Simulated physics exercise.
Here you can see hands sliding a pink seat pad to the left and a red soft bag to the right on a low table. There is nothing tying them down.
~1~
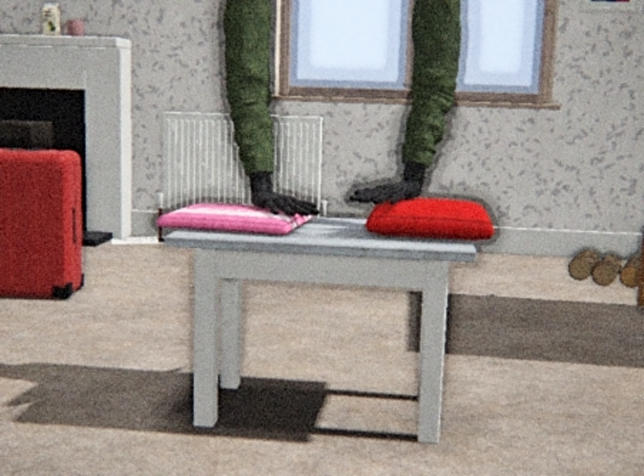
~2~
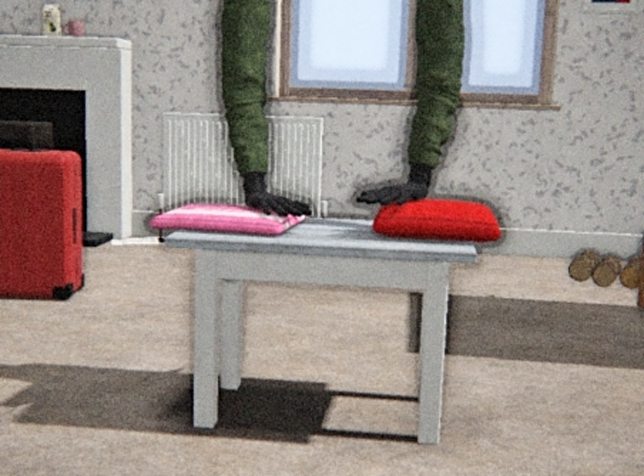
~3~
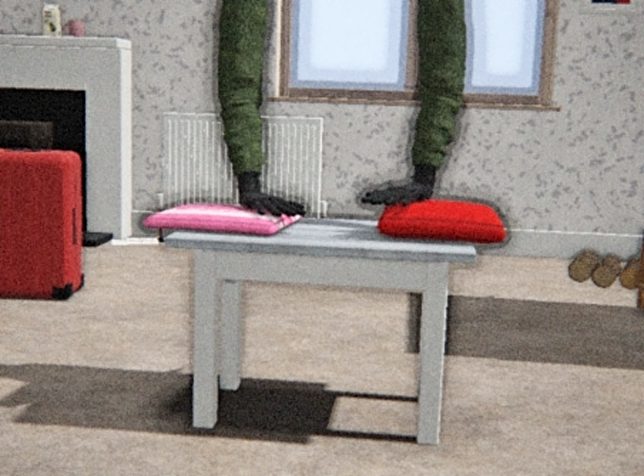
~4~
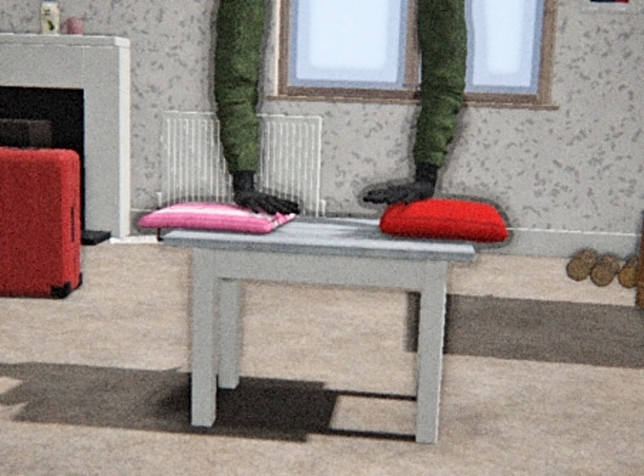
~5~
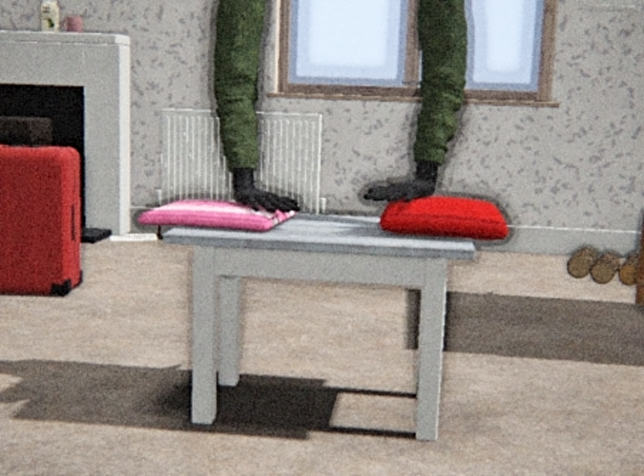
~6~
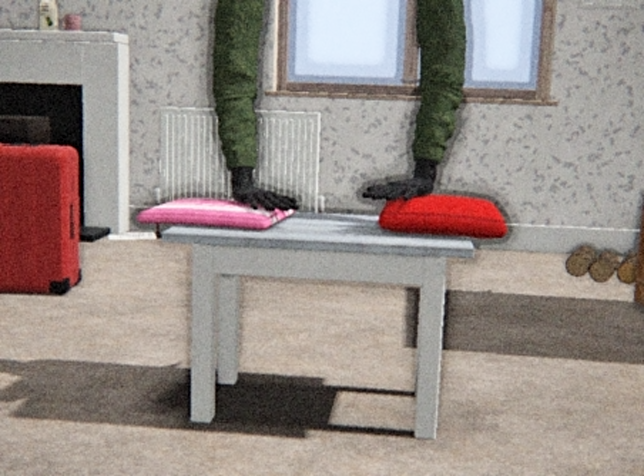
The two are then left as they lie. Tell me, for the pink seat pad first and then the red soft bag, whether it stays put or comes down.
My guess is the pink seat pad sticks around, my guess is the red soft bag sticks around.
Then, 0.66 s later than the last view, seat pad at rest; soft bag at rest.
Finally, seat pad at rest; soft bag at rest. The pink seat pad remains on top and the red soft bag holds its place.
